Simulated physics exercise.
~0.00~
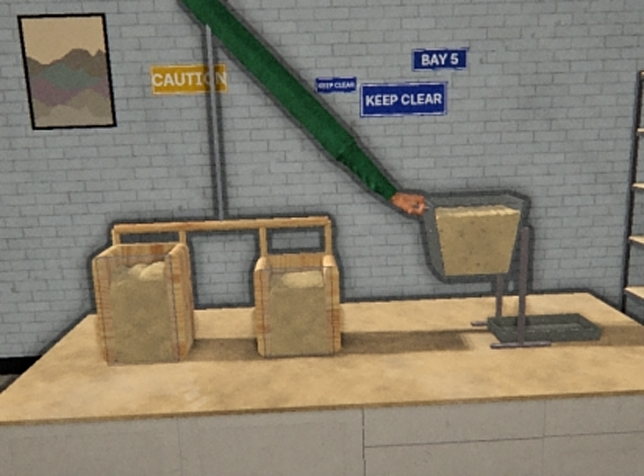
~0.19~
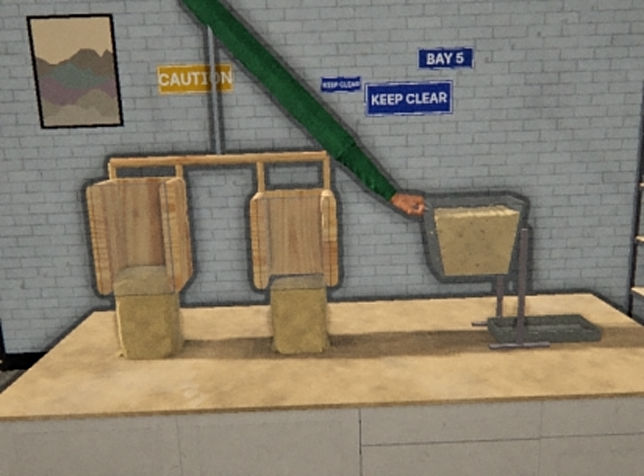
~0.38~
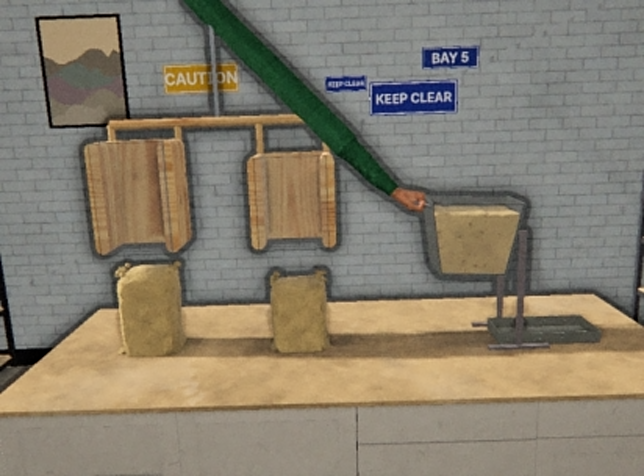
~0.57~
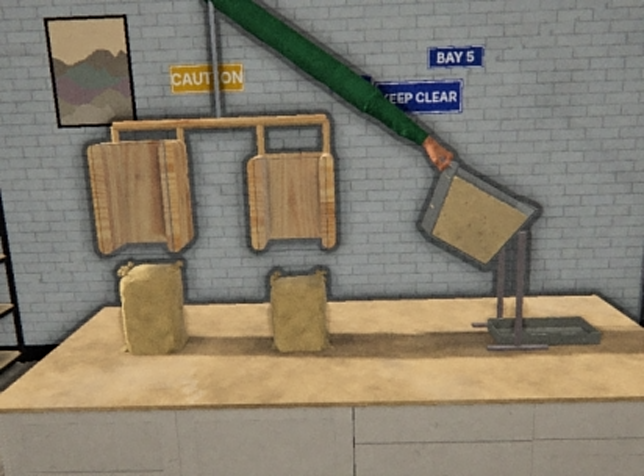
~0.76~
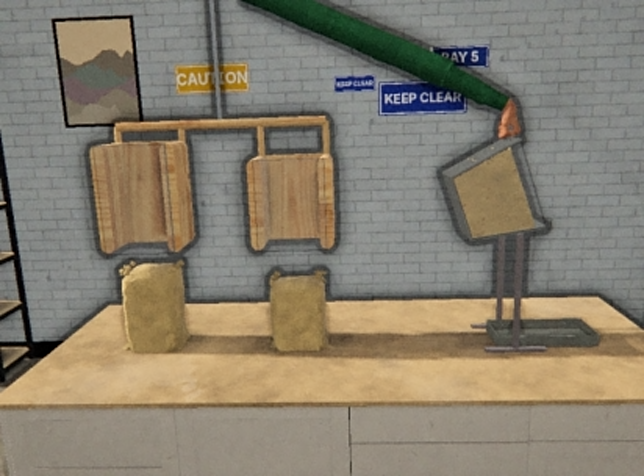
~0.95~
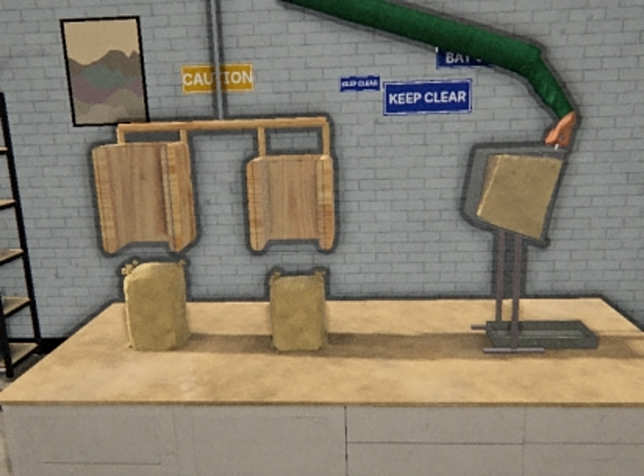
A green-sleeved arm holds a tub while moulds rise off blocks, then turns it clockwise.
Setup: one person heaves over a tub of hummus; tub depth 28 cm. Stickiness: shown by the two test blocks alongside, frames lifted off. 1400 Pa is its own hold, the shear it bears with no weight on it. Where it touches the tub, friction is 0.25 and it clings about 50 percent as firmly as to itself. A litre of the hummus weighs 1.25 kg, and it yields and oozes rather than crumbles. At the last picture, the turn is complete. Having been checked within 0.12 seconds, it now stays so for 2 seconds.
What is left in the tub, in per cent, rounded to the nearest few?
Around 0 in every hundred.
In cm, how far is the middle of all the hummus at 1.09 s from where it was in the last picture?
Something like 8 cm, I'd say.
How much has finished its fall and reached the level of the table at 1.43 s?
I reckon around 0 % of it.
After 1.09 s, the tub is at 99 degrees and holds 76 %.
After 1.26 s, the tub is at 99 degrees and holds 26 %.
After 1.43 s, the tub is at 99 degrees and holds 0 %.
After 1.60 s, the tub is at 99 degrees and holds 0 %.
After 2.95 s, the tub is at 99 degrees and holds 0 %.
